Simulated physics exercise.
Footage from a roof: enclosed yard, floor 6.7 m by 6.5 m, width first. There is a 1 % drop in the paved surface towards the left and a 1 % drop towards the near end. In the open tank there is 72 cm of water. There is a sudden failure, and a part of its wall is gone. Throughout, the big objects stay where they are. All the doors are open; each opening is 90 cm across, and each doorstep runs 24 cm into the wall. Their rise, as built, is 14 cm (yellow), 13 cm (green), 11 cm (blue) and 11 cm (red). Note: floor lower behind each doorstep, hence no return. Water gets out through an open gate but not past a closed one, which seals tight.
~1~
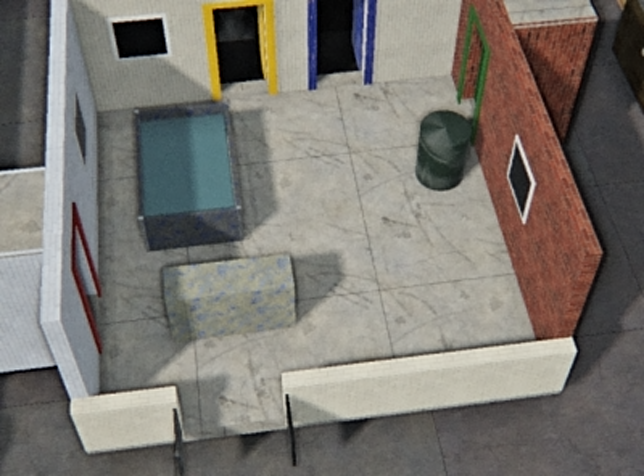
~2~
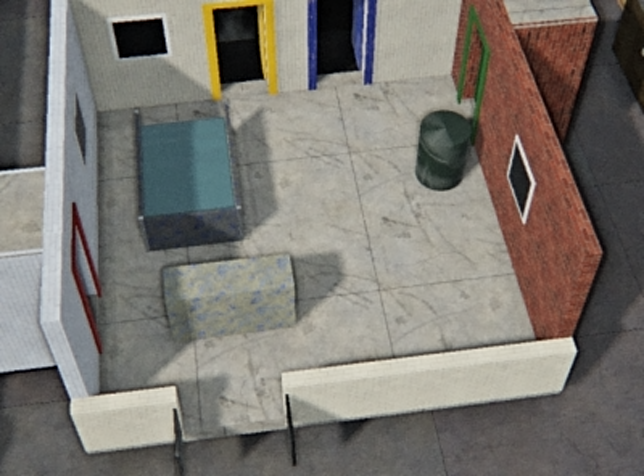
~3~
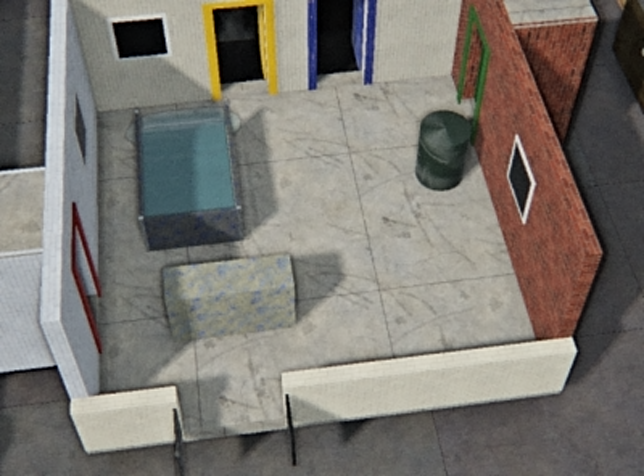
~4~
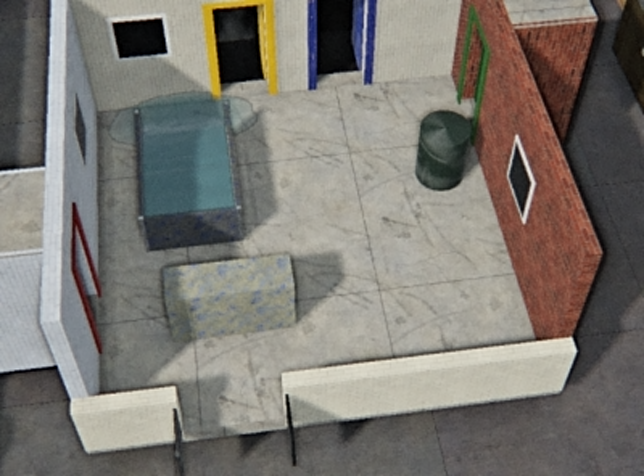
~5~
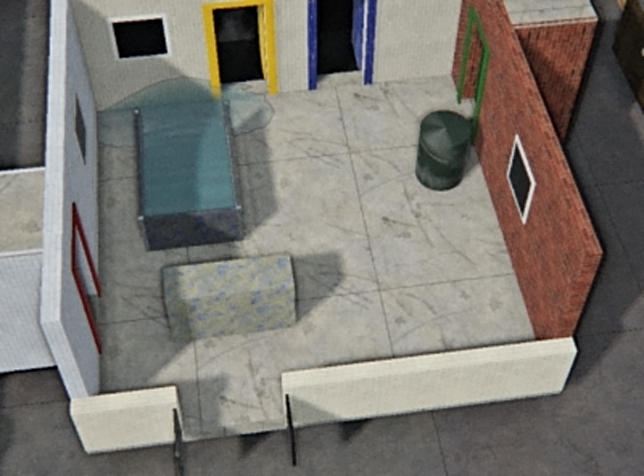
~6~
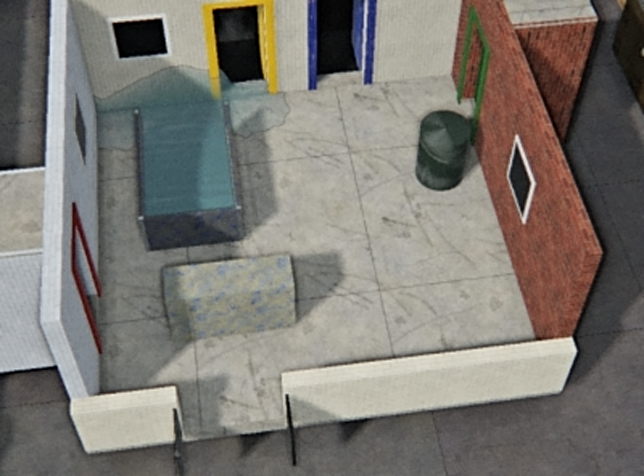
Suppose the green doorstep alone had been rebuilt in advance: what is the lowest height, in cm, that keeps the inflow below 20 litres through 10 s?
About 14 cm.
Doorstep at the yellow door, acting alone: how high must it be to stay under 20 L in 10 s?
About 26 cm at yellow.
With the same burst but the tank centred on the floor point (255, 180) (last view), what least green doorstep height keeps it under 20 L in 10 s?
Then roughly 12.0 cm.
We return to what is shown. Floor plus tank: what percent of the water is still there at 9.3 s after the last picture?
Roughly 88 %.
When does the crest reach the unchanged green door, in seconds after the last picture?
The depth peaks at about 2.8 seconds.
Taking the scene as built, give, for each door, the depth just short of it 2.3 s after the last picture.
Lab note, cm: Yellow 18; green 19; blue 7; red 13.
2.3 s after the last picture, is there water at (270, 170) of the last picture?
At that moment it's not yet touched.
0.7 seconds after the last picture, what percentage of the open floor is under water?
Wet share: Around 15 %.
Then, 0.7 s after the last picture water covers 15 % of the floor, deepest (60 cm) near (107, 111); it has not reached the green door.
Then, 2.3 s after the last picture water covers 45 % of the floor, deepest (32 cm) near (98, 112); 19 cm at the green door, 3 litres in over its 13 cm doorstep.
Then, 9.3 s after the last picture water covers 95 % of the floor, deepest (10 cm) near (296, 401); 3 cm at the green door, 28 litres in over its 13 cm doorstep.
At the green door as built, the water peaked near 21 cm, 2.7 s after the last picture.
Run again over the same 10 s with other heights there, 28 litres in over 13 cm, 3 litres over 18 cm. The limit of 20 litres is kept from about 14 cm up.
